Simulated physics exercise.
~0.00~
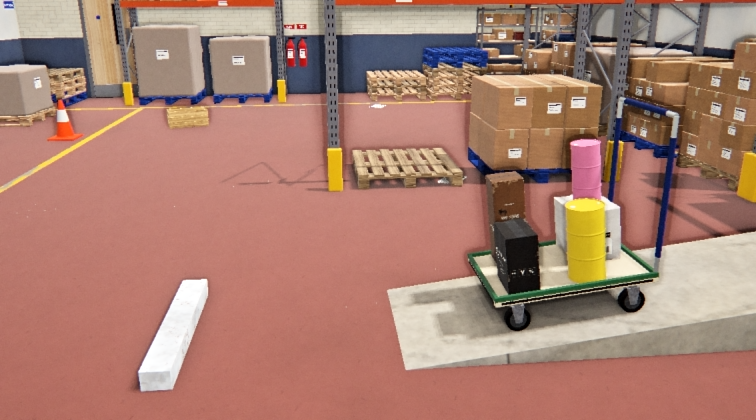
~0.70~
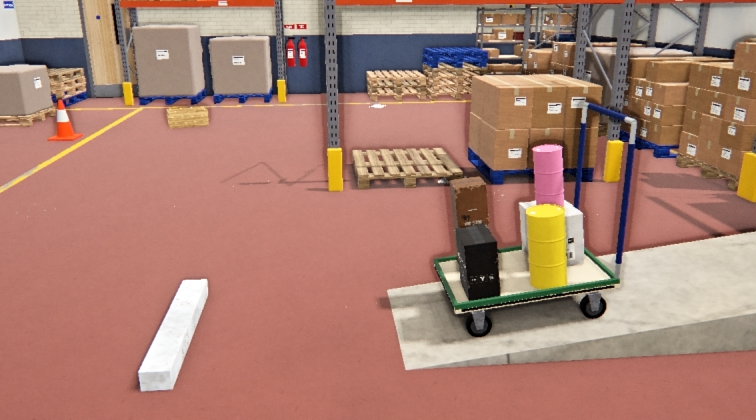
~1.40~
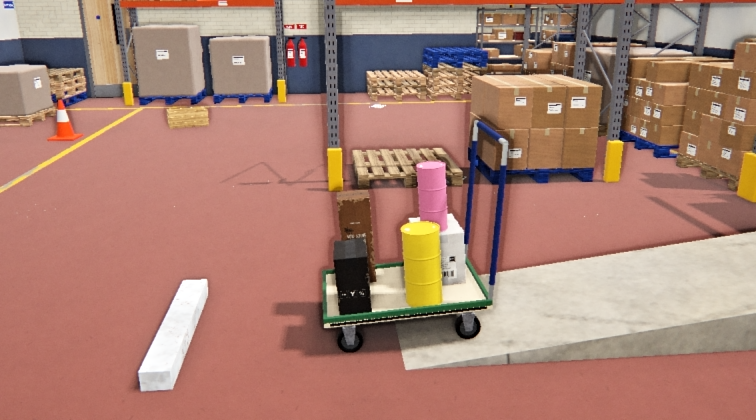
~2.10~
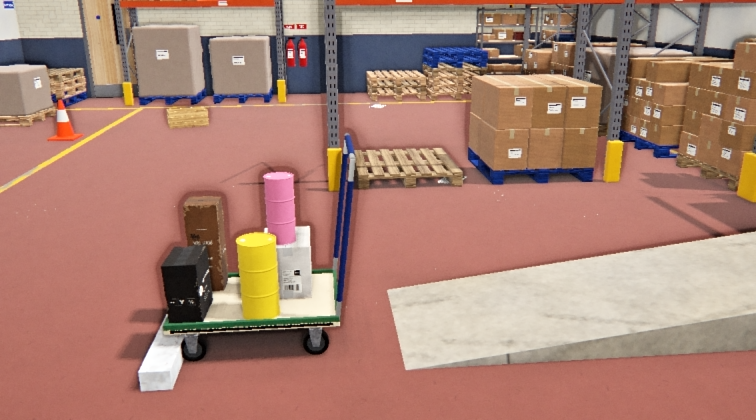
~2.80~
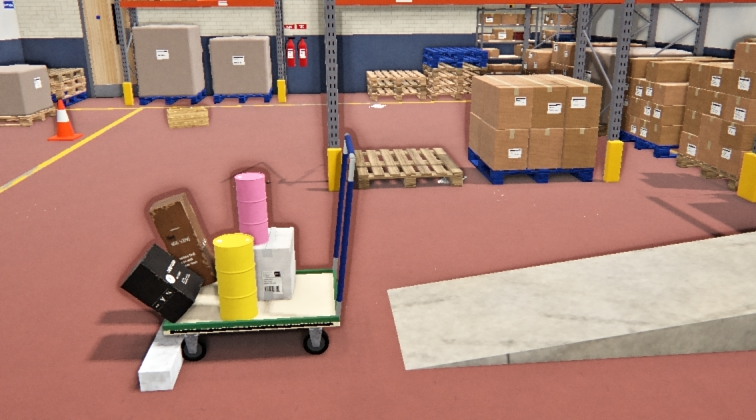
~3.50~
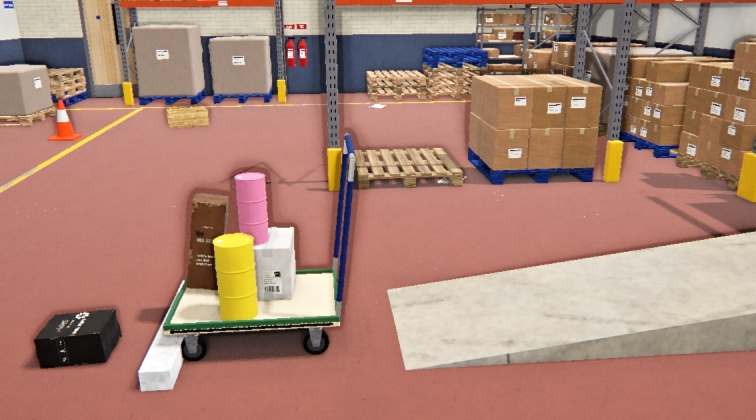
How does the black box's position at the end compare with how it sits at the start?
At the start the black box stands upright on the trolley, and at the end it lies on its side on the floor to the left of the kerb.
